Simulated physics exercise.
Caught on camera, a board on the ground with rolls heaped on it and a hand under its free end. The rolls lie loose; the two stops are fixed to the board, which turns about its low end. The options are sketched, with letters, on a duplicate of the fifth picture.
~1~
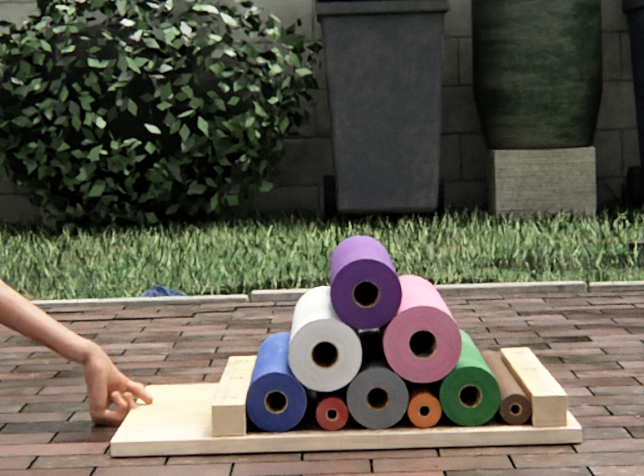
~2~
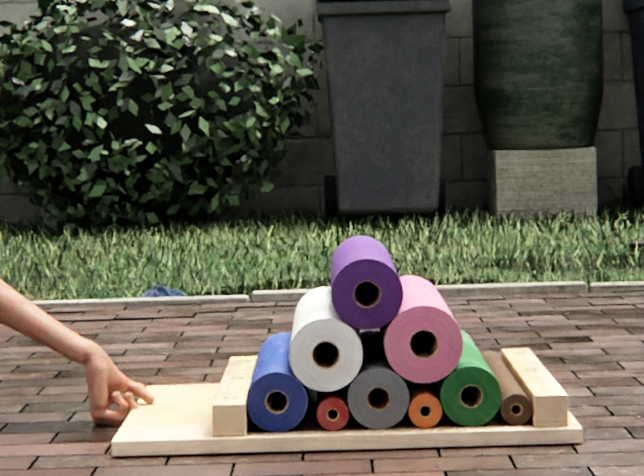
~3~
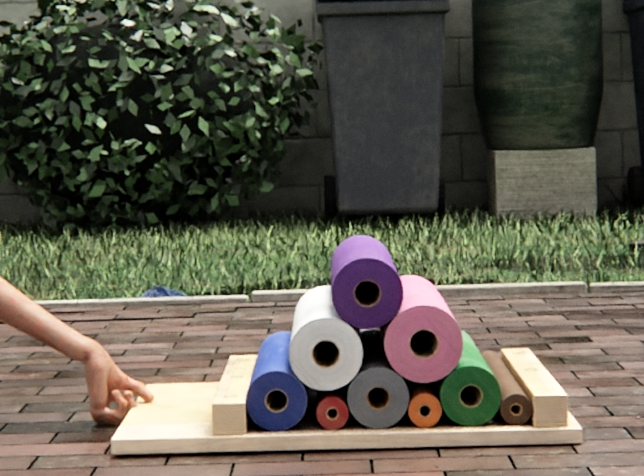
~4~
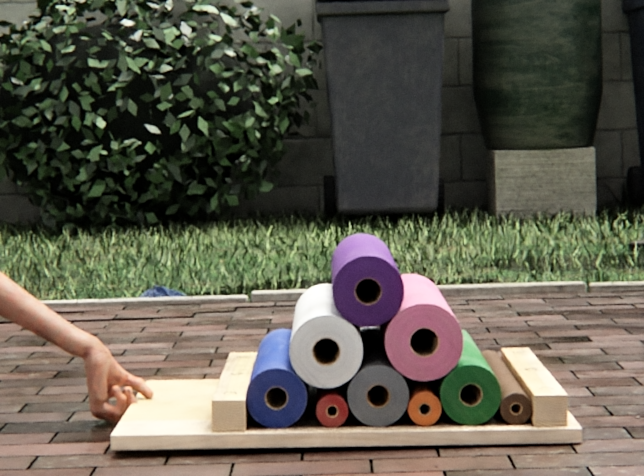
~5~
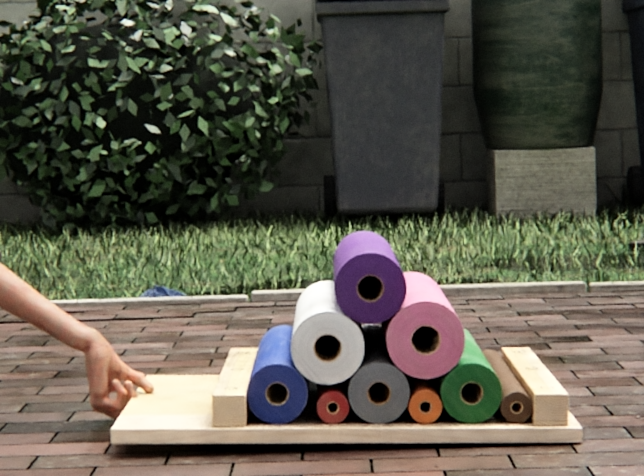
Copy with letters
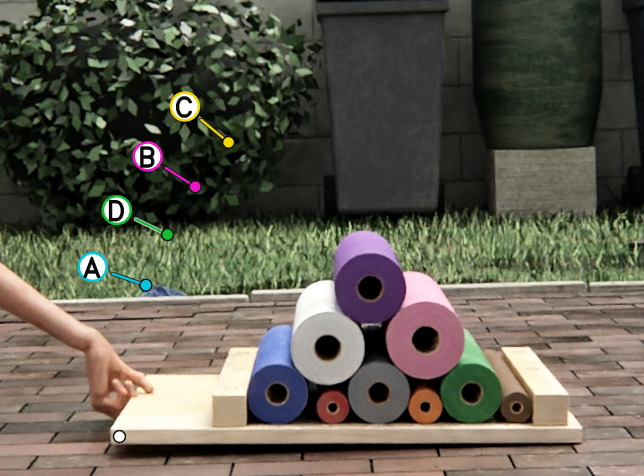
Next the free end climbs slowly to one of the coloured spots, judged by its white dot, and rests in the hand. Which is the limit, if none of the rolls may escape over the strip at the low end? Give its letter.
It can be raised to B.
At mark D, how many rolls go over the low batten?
The count is none.
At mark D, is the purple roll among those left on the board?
Yes, with D.
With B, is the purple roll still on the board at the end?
Yes, with B.
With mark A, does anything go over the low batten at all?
No, at A.
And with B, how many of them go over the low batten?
The count is none.
On the copy, A at (146, 285); B at (195, 187); C at (229, 142); D at (168, 234); the white dot at (119, 436).
On B. First, board at 19°.
Then, board at 34°.
Finally, board at 34°, none over the low batten.
By contrast, A none over the low batten; C three over the low batten (white, pink, purple); D none over the low batten.
